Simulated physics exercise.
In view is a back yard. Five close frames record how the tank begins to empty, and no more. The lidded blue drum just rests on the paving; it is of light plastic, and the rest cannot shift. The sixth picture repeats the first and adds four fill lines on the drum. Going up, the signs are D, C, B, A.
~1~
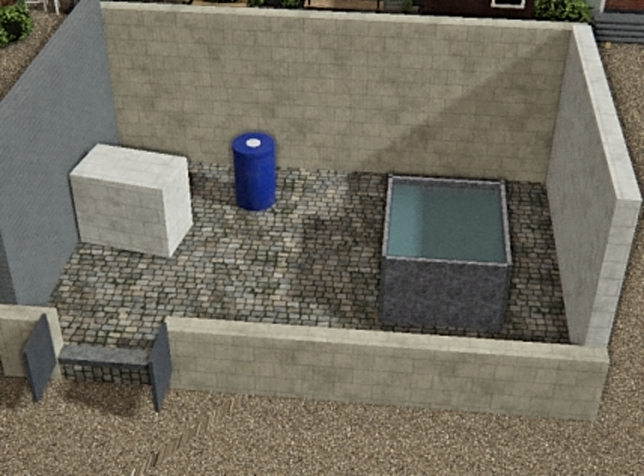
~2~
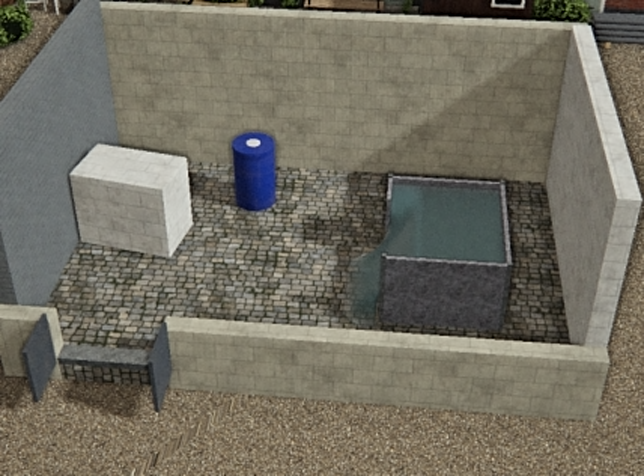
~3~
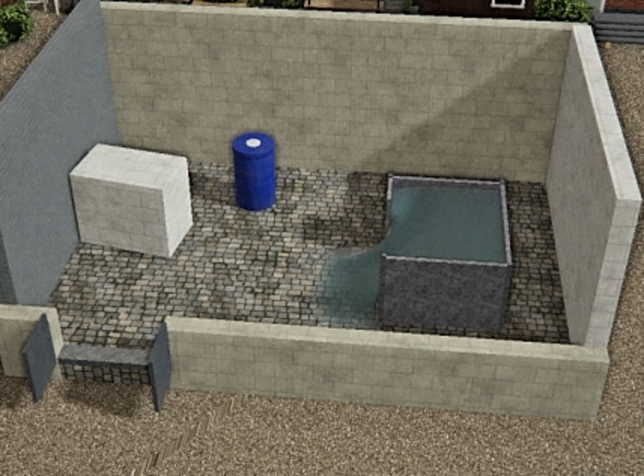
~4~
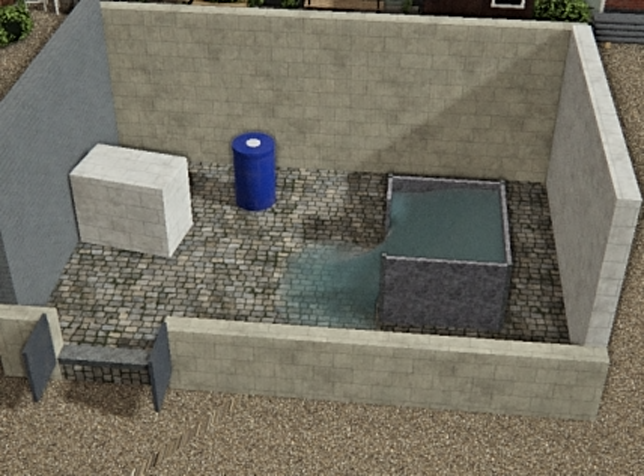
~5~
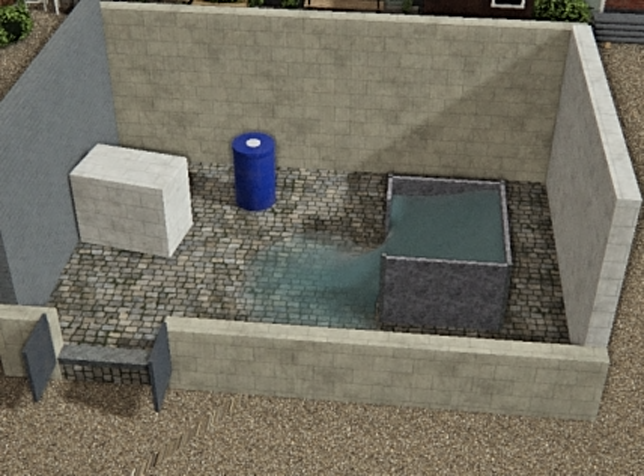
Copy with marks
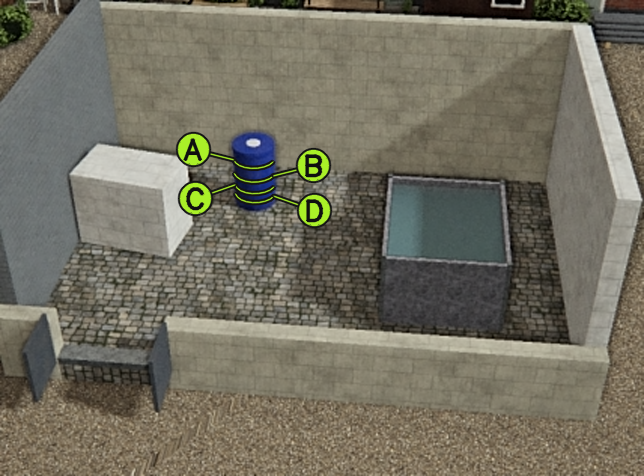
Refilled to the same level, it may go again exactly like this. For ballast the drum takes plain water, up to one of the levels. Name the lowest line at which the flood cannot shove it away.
The answer is line D.
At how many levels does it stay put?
All of them.
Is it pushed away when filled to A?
No.
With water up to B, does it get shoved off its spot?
No, not at all.
On the marked copy, A at (251, 168); B at (251, 182); C at (252, 193); D at (252, 202); from the bottom up D, C, B, A.
With A, it does not move.
With B, it does not move.
With C, it does not move.
With D, it does not move.
